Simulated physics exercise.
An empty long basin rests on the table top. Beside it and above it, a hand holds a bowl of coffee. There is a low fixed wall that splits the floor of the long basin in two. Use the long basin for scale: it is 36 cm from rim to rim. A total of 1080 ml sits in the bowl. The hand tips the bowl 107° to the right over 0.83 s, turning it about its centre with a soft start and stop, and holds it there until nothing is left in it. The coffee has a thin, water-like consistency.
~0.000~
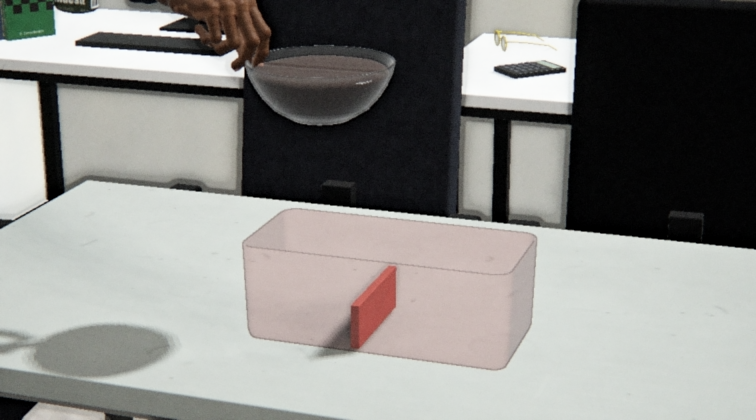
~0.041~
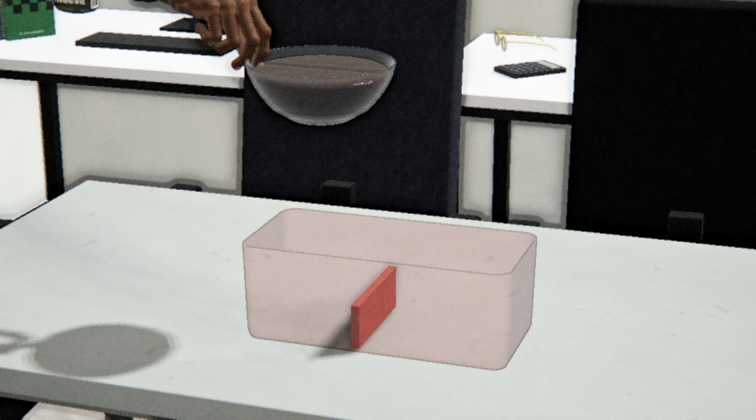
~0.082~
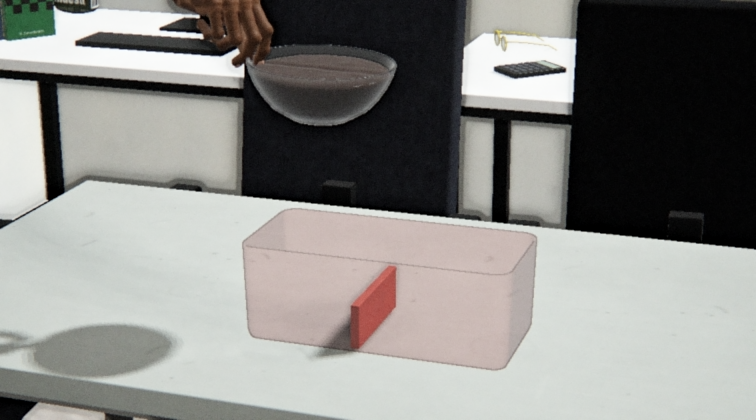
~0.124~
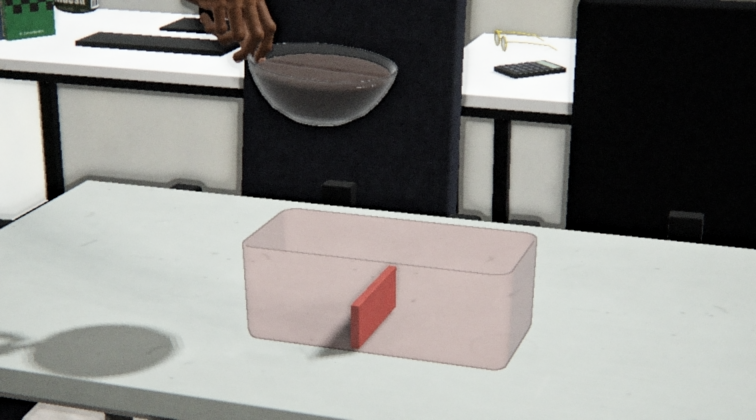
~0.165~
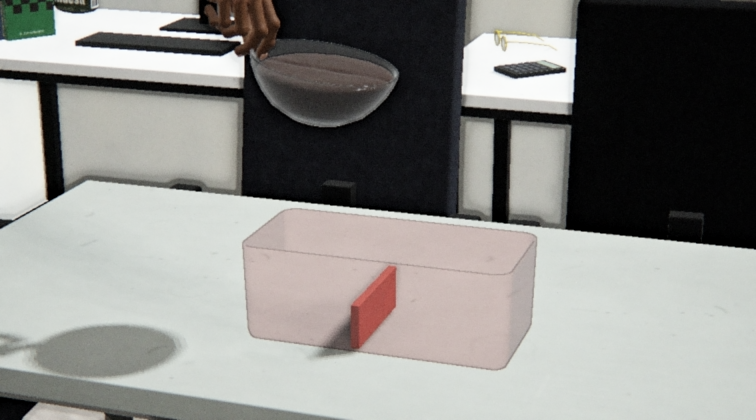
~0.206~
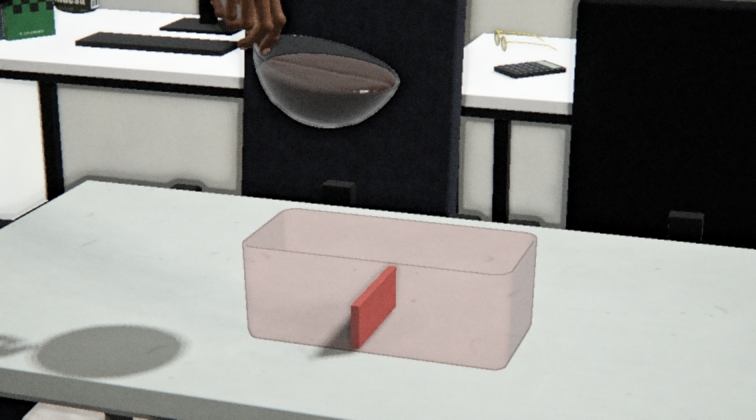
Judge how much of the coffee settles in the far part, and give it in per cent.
Some 88 per cent settles in the far part.
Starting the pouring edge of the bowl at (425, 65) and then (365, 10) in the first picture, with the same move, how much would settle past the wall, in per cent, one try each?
I'd expect close to 85 per cent and then close to 85 per cent.
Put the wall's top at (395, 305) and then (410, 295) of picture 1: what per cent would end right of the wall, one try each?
Around 70 and 70 percent, in that order.
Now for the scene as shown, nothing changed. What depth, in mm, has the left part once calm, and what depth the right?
Once settled, the left stands around 4 mm and the right around 30 mm.
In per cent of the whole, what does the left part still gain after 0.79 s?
Some 3 per cent.
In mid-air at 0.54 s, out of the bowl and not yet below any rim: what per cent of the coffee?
I'd put it at about 60 percent.
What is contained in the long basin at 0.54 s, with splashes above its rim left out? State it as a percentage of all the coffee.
I reckon close to 20 percent of it.
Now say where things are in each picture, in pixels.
The first frame shows tilt 0°; pouring edge (391, 68); surface from (258, 65) to (388, 75); the long basin's rim runs from (263, 227) to (525, 256); the wall's top is at (374, 286).
The second frame shows tilt 1°; pouring edge (391, 69); surface from (258, 64) to (388, 75).
The third frame shows tilt 3°; pouring edge (392, 72); surface from (259, 63) to (388, 76).
The fourth frame shows tilt 6°; pouring edge (393, 76); surface from (261, 62) to (390, 79).
The fifth frame shows tilt 10°; pouring edge (394, 82); surface from (263, 60) to (392, 81).
The sixth frame shows tilt 15°; pouring edge (395, 89); surface from (266, 59) to (395, 84).
By 0.54 s the tilt is 78° and 19 per cent is still to pour, 0 is left of the wall and 21 right of it.
By 0.79 s the tilt is 106° and 0 per cent is still to pour, 5 is left of the wall and 83 right of it.
By 1.05 s the tilt is 107° and 0 per cent is still to pour, 9 is left of the wall and 88 right of it.
By 1.33 s the tilt is 107° and 0 per cent is still to pour, 9 is left of the wall and 88 right of it.
At rest 9 per cent lies left of the wall, 88 right of it and 3 outside.
